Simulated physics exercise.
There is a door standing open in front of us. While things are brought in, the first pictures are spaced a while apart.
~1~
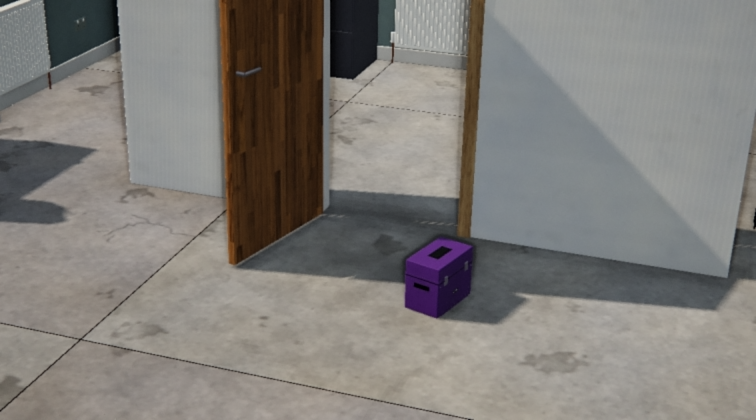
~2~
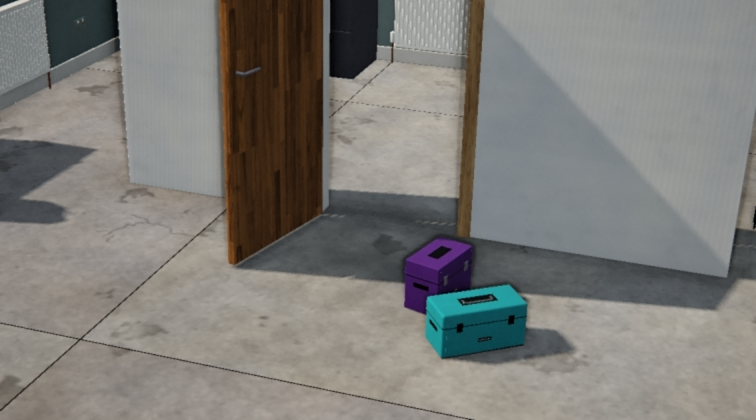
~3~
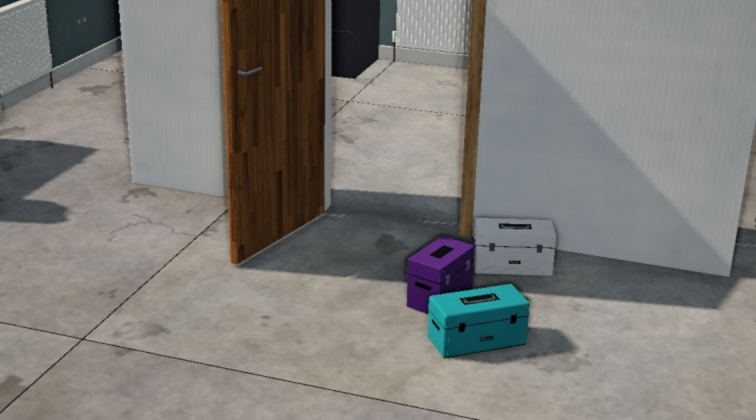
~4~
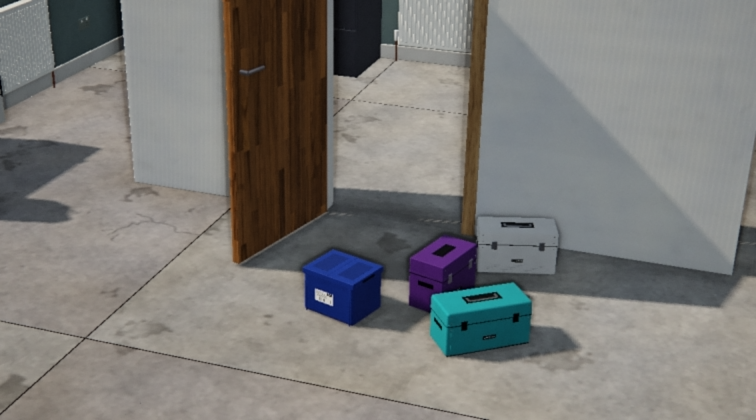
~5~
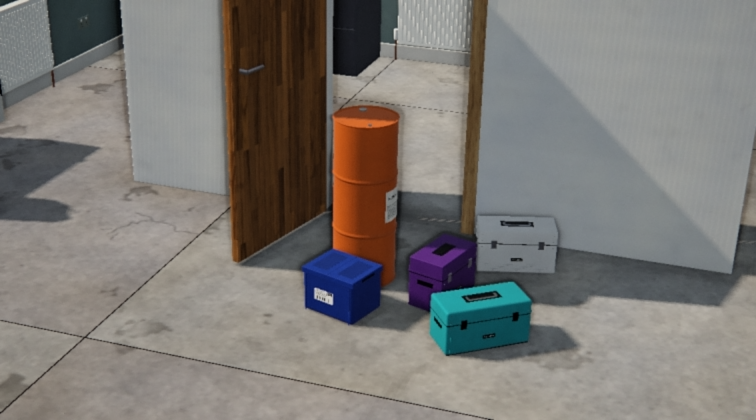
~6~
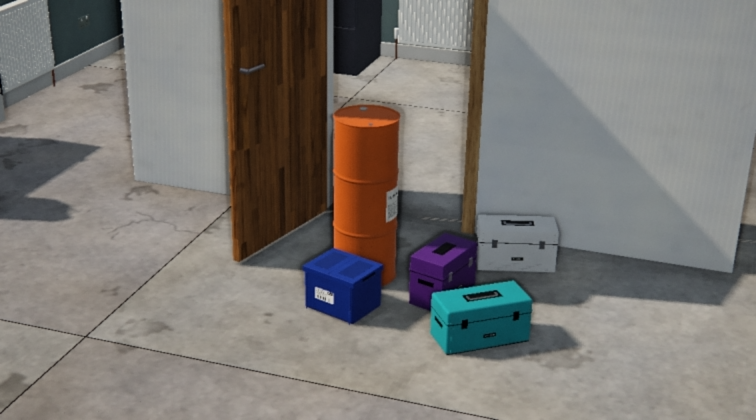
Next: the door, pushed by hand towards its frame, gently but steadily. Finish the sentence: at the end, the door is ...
... still partly open.
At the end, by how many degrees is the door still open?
Around 65 degrees.
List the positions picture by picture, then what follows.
In the first picture, door wide open and still; purple toolbox (439, 277).
In the second picture, door wide open and still; turquoise toolbox (476, 321).
In the third picture, door wide open and still; purple toolbox (441, 276).
In the fourth picture, door wide open and still; turquoise toolbox (481, 319); white toolbox (516, 245).
In the fifth picture, door wide open and still; purple toolbox (443, 274); blue tote (343, 287).
In the sixth picture, door wide open and still; orange drum (366, 197); turquoise toolbox (481, 317).
Then, 0.50 s past the last view, door 97° open.
Then, 0.90 s past the last view, door 82° open.
Then, 1.20 s past the last view, door 69° open.
Finally, door 67° open; all 5 still in place. Final places as the last picture's camera would see them, orange drum near (366, 197).
